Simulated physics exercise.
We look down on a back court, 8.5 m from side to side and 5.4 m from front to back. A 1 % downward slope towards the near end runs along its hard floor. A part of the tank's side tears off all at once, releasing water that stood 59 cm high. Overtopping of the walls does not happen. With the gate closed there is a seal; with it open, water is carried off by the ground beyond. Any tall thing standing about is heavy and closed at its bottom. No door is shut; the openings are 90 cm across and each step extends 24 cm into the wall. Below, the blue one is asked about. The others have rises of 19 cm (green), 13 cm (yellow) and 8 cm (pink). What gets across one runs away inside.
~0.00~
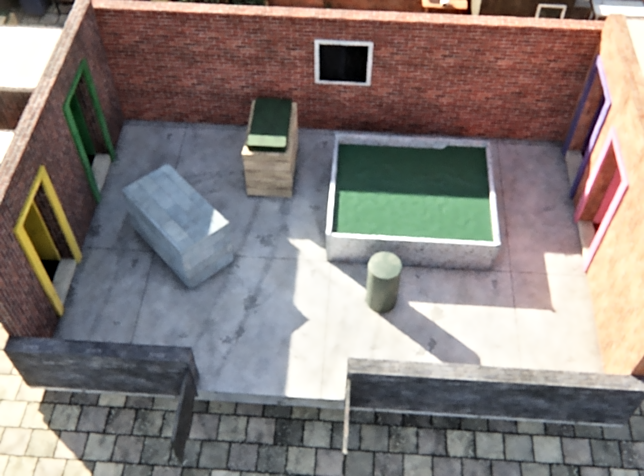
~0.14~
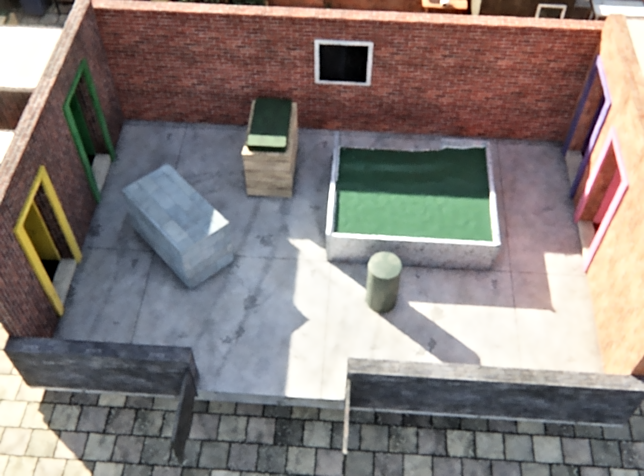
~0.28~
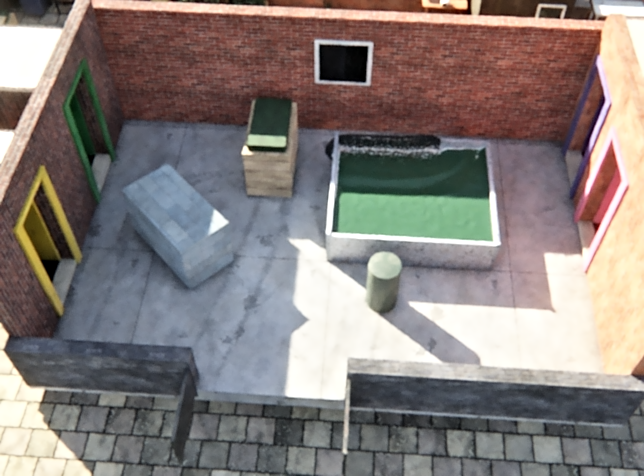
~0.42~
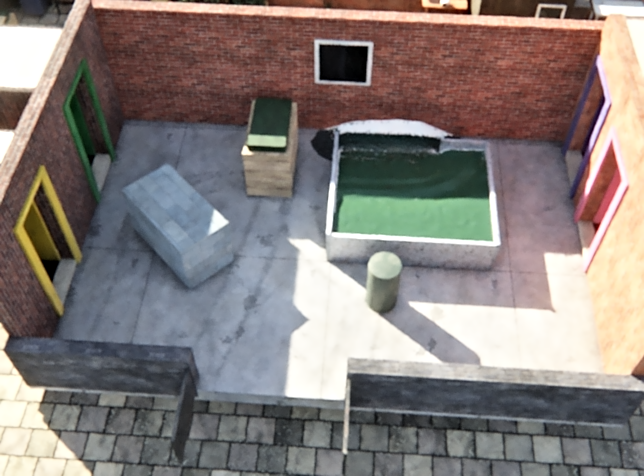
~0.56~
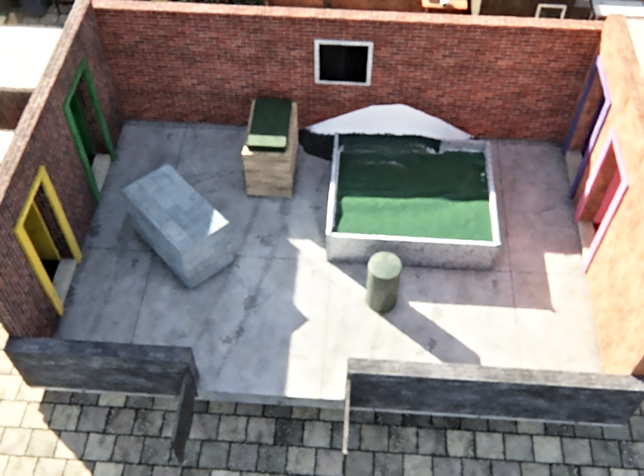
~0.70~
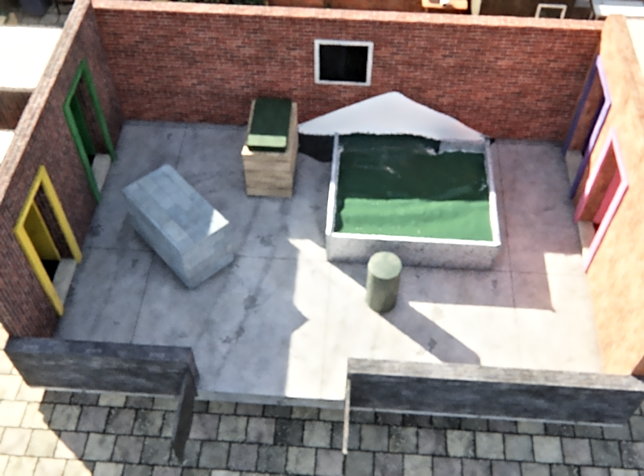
In a brick-walled court, water breaks from the tank's far side and spreads across the floor.
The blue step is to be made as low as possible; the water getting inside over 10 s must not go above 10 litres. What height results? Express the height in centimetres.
It would have to be roughly 28 cm high.
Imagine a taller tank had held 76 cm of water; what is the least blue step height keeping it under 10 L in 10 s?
Roughly 37 cm high.
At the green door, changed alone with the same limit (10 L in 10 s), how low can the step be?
The green one would have to be about 13.5 cm high.
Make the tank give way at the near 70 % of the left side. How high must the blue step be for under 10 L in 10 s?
You'd want it roughly 8.5 centimetres tall.
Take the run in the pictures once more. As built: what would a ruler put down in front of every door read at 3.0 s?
In cm - green: 18, yellow: 0, blue: 28, pink: 8.
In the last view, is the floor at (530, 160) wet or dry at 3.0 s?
At that moment it's submerged.
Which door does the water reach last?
Yellow.
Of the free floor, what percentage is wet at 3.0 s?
Roughly 40 percent of the floor is wet.
After 1.4 s water covers 15 % of the floor, deepest (48 cm) near (392, 139); it has not reached the blue door.
After 3.0 s water covers 40 % of the floor, deepest (30 cm) near (566, 168); 28 cm at the blue door, 47 litres in over its 18 cm step.
After 10.0 s water covers 95 % of the floor, deepest (13 cm) near (382, 159); 10 cm at the blue door, 88 litres in over its 18 cm step.
At the blue door as built, the water arrived by 1.5 s and peaked near 29 cm at 2.4 s.
Run again over the same 10 s with other heights there, 38 litres in over 22.5 cm, 4 litres over 30 cm. The limit of 10 litres is kept from about 28 cm up.
